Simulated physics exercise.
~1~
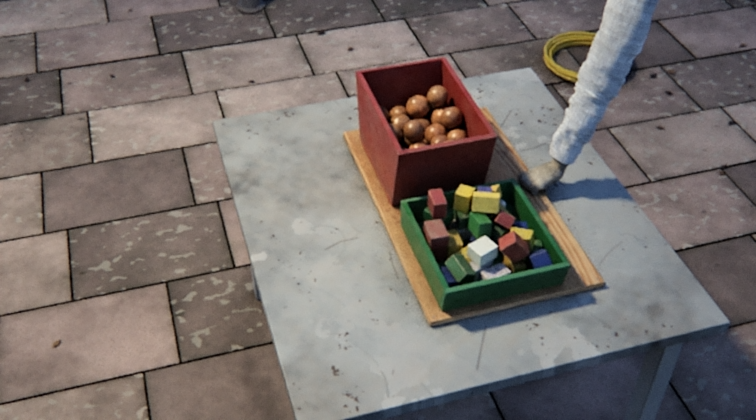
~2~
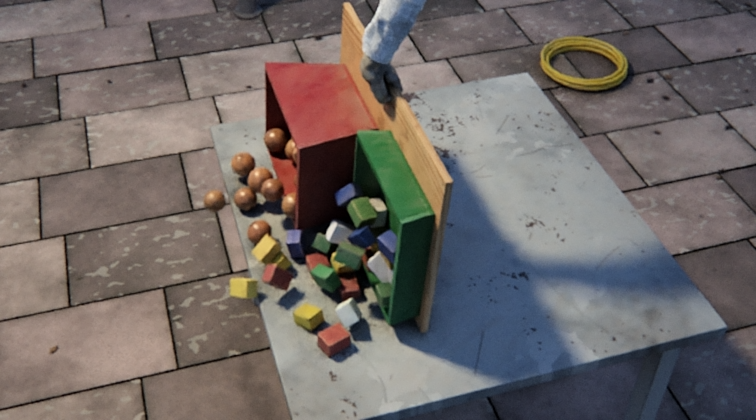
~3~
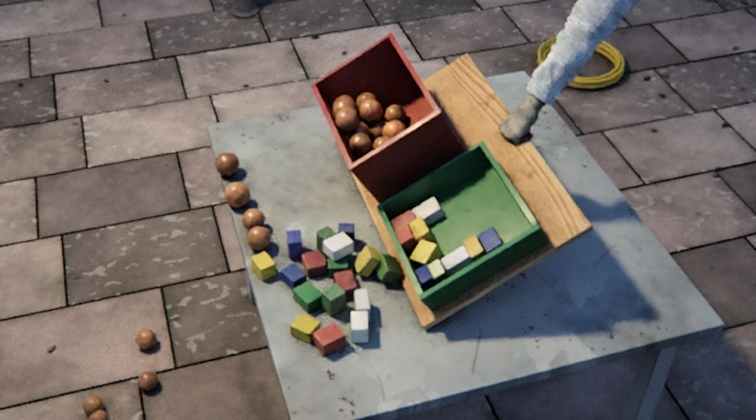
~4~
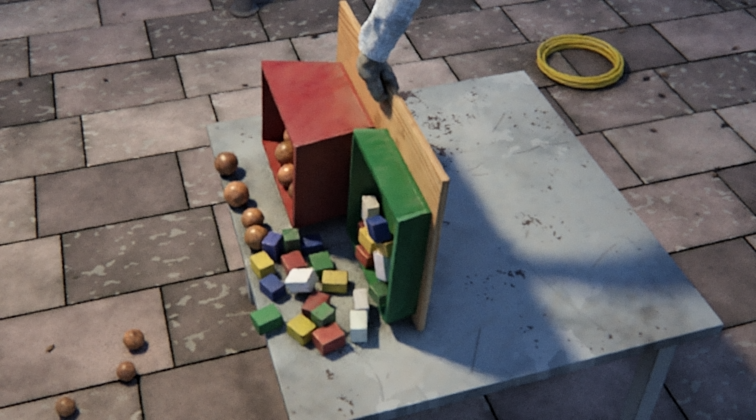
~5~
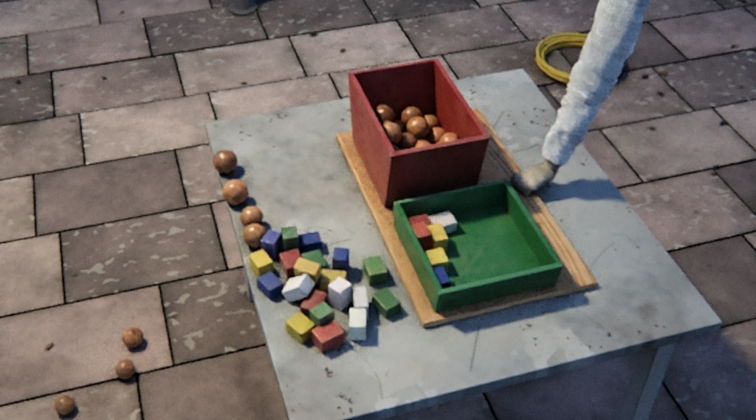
Gloved hand tipping a board with two crates up twice and lowering it flat, spilling many toy bricks and some brown balls.
